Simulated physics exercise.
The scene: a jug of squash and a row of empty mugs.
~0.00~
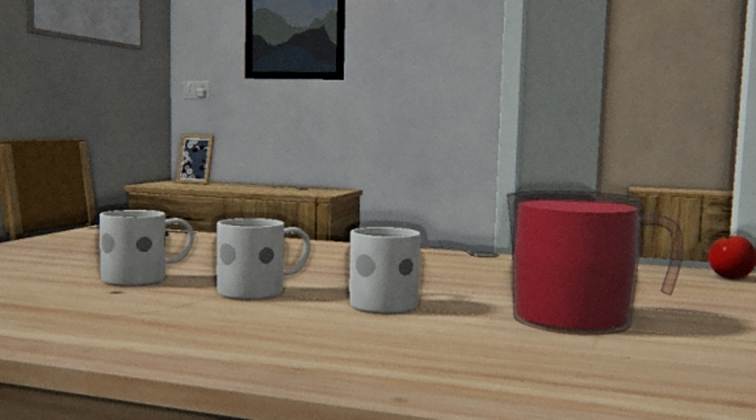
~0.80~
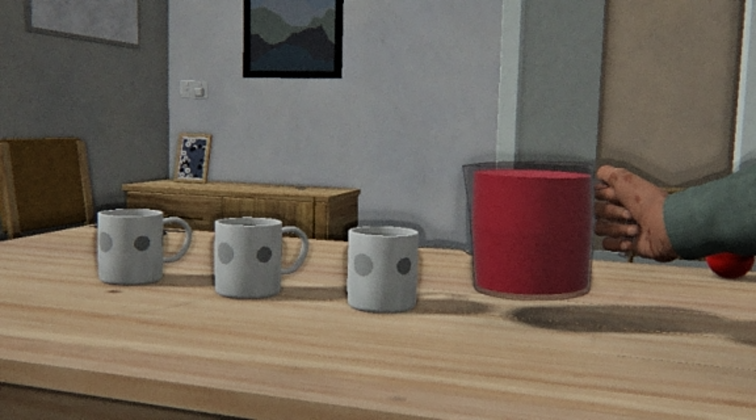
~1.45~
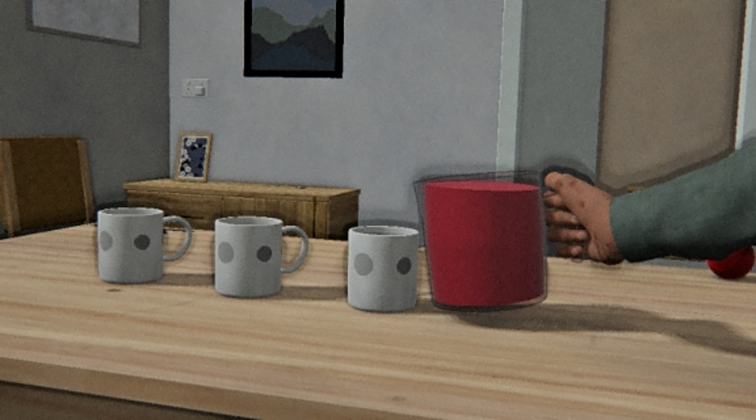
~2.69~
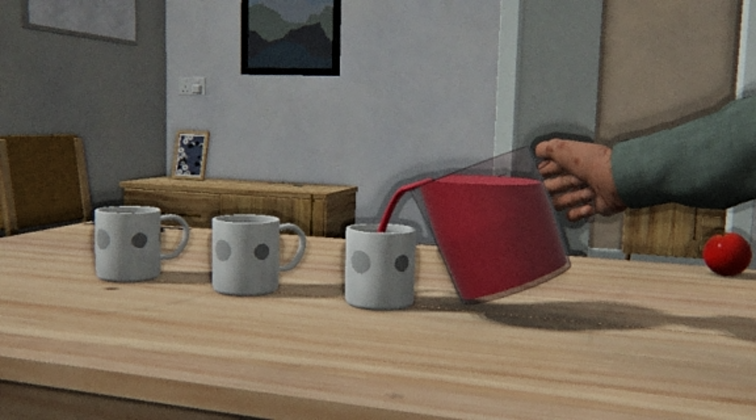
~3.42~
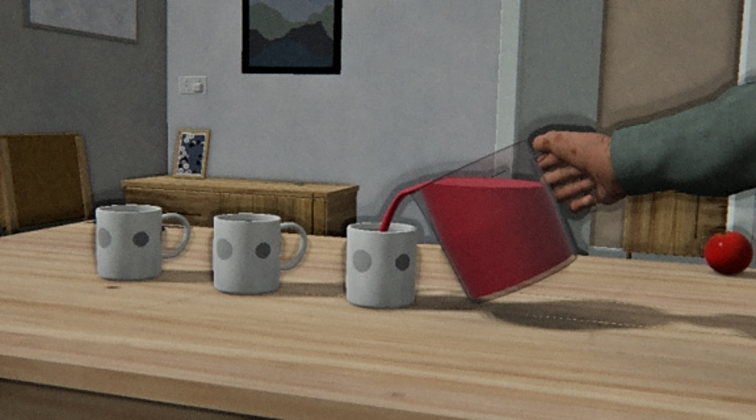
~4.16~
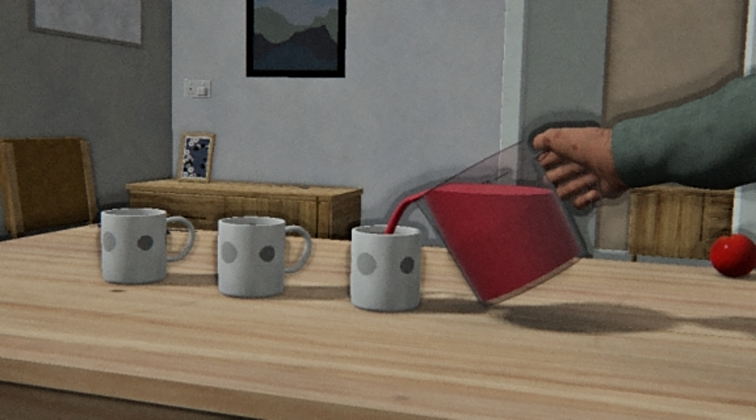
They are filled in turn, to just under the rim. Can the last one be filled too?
What the jug holds will do.
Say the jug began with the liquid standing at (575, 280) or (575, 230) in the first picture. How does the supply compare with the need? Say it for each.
In that order: Short, will do.
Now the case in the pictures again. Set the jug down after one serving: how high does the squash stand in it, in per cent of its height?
Close to 70 %.
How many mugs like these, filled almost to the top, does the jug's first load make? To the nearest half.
Roughly 5.0 servings.
Around 4.9 s, the first is about three quarters full.
Around 10.5 s, the first is done and the jug has about three quarters of its load.
Around 21.8 s, all three are full and about a third of the squash is over.
